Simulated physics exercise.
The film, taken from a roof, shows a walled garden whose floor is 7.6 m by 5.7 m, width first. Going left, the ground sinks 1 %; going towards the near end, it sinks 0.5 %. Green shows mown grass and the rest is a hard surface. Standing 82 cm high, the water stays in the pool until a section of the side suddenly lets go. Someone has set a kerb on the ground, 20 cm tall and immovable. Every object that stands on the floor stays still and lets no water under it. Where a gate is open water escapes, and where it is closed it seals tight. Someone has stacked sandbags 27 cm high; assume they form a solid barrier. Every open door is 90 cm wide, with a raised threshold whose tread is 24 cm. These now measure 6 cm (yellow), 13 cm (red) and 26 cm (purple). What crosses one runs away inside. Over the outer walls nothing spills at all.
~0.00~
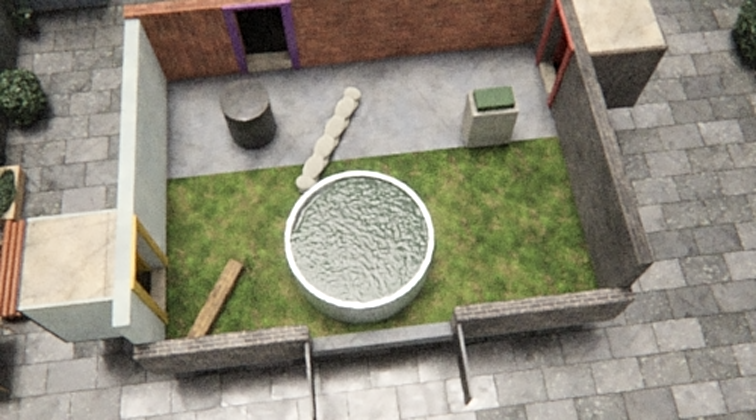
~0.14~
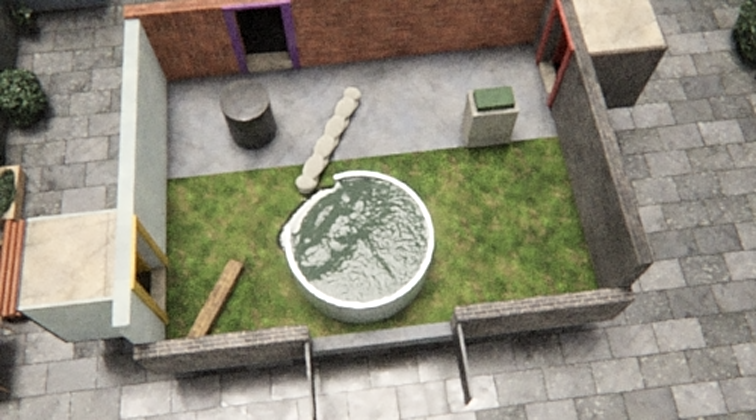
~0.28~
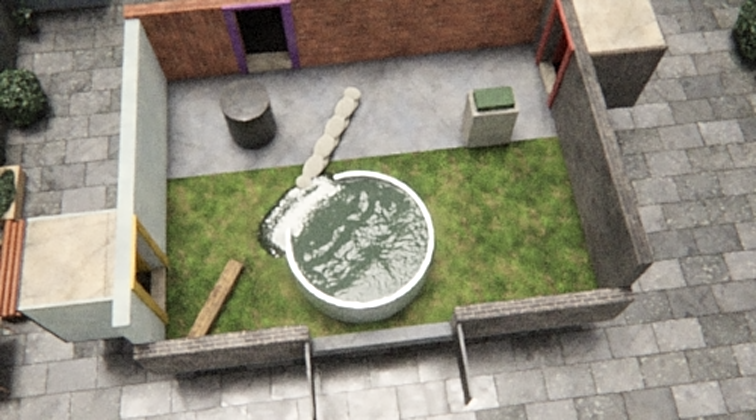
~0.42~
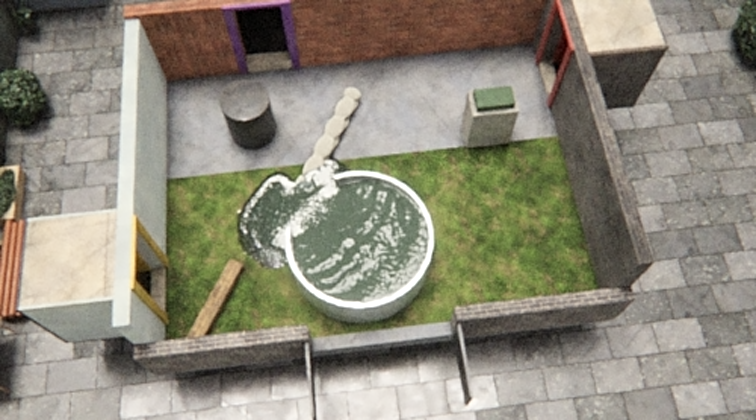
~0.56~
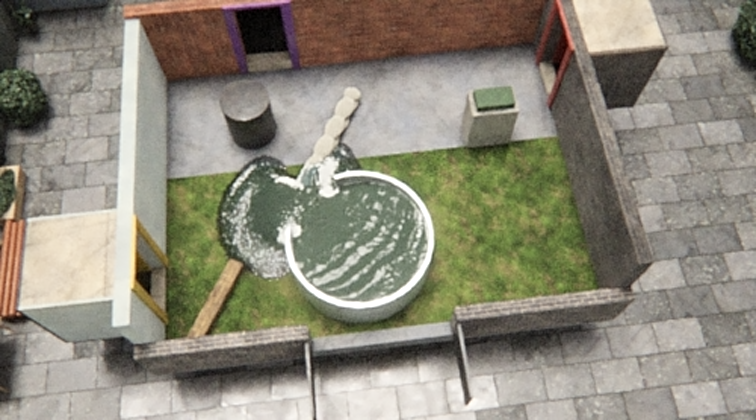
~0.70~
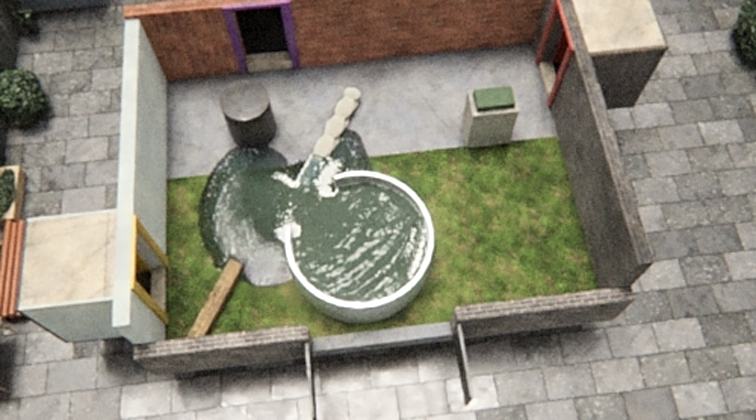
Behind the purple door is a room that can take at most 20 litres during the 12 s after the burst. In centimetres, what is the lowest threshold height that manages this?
8.5 cm.
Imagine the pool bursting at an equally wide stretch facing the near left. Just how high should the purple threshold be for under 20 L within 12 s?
Estimate: Near 7.0 cm.
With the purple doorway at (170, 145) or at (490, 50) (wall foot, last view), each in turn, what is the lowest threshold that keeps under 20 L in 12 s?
About 27 cm, then about 8.0 cm.
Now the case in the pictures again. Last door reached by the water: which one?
Door: Red.
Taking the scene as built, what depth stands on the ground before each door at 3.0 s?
Door depths (cm): Yellow = 10, red = 0, purple = 8.
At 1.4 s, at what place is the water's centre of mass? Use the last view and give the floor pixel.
About (321, 230).
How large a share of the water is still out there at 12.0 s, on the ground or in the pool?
Some 88 per cent remains.
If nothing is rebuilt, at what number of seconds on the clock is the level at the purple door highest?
Crest at t of about 6.5 s.
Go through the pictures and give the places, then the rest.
In the first frame, the pool at (360, 238) is whole and still, 82 cm deep; the purple door at (264, 38) is dry.
In the second frame, the gap is on the far side, the front 0.3 m out at (282, 235); the back of the pool holds 82 cm.
In the third frame, the front is at (268, 218), 0.7 m from the gap on the far side; 1.0 m2 of floor is wet, 82 cm left at the back.
In the fourth frame, water pours out on the far side and has run 1.2 m, to (254, 197); about 12 cm deep outside, 82 cm at the back.
In the fifth frame, the gap is on the far side, the front 1.7 m out at (249, 166); the back of the pool holds 79 cm.
In the sixth frame, the front is at (218, 170), 2.1 m from the gap on the far side; 5.2 m2 of floor is wet, 72 cm left at the back; the purple door at (264, 38), 3.5 m from the gap, is still 1.9 m from the nearest water.
After 1.4 s water covers 30 % of the floor, deepest (53 cm) near (311, 196); it has not reached the purple door.
After 3.0 s water covers 60 % of the floor, deepest (36 cm) near (186, 83); 8 cm at the purple door, 0 litres in over its 26 cm threshold.
After 12.0 s water covers 95 % of the floor, deepest (14 cm) near (166, 355); 9 cm at the purple door, 0 litres in over its 26 cm threshold.
At the purple door as built, the water arrived by 2.3 s and peaked near 13 cm at 6.4 s.
With a threshold of 6.5 cm, 59 litres would have come in within the 12 s; with 10.5 cm, 6 litres. So under 20 litres takes about 8.5 cm.
